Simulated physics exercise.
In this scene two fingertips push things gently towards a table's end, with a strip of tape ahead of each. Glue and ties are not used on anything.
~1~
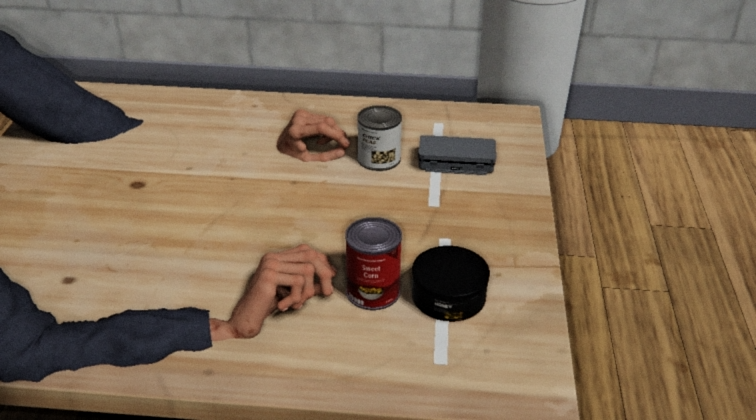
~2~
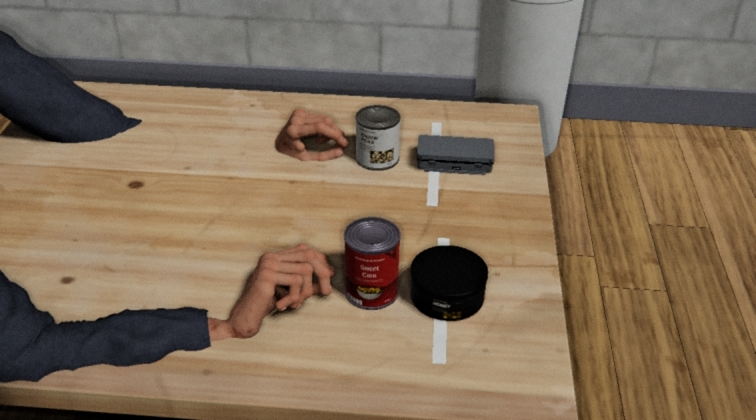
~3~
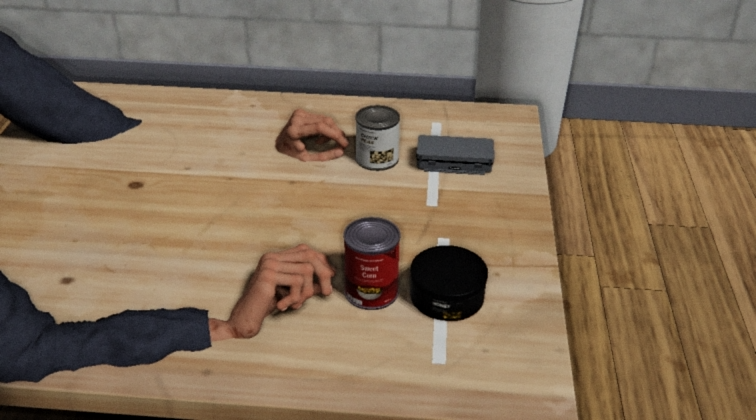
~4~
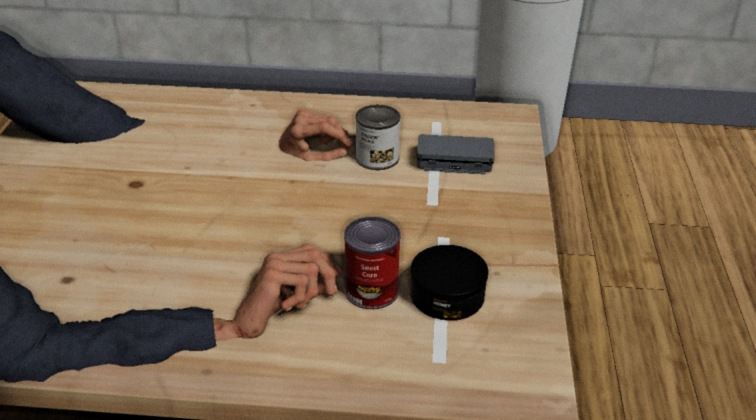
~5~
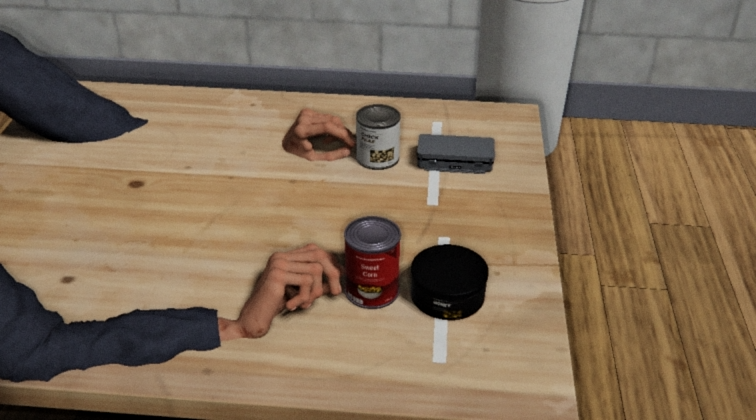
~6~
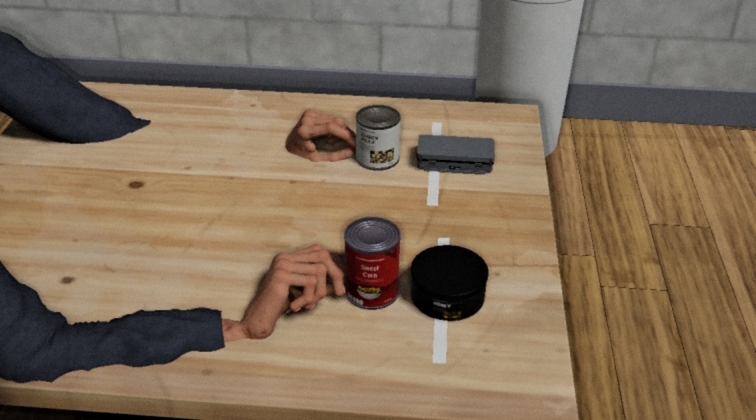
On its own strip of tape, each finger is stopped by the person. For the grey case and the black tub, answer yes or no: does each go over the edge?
Grey case - no; black tub - no.
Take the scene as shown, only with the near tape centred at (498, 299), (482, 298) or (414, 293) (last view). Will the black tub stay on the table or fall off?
The black tub goes too far, then goes too far, then stops in time.
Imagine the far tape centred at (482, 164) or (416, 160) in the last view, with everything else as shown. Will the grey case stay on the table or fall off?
Try one: It is lost over the side; try two: It never leaves the tabletop.
Then, 1.02 s on from there, grey case displaced a little near (476, 156); black tub displaced a little near (486, 285).
Then, 1.74 s on from there, grey case displaced about its own width near (507, 158); black tub displaced about its own width near (524, 287).
In the end, the grey case is still on the table, near (523, 159); the black tub is still on the table, near (544, 289).
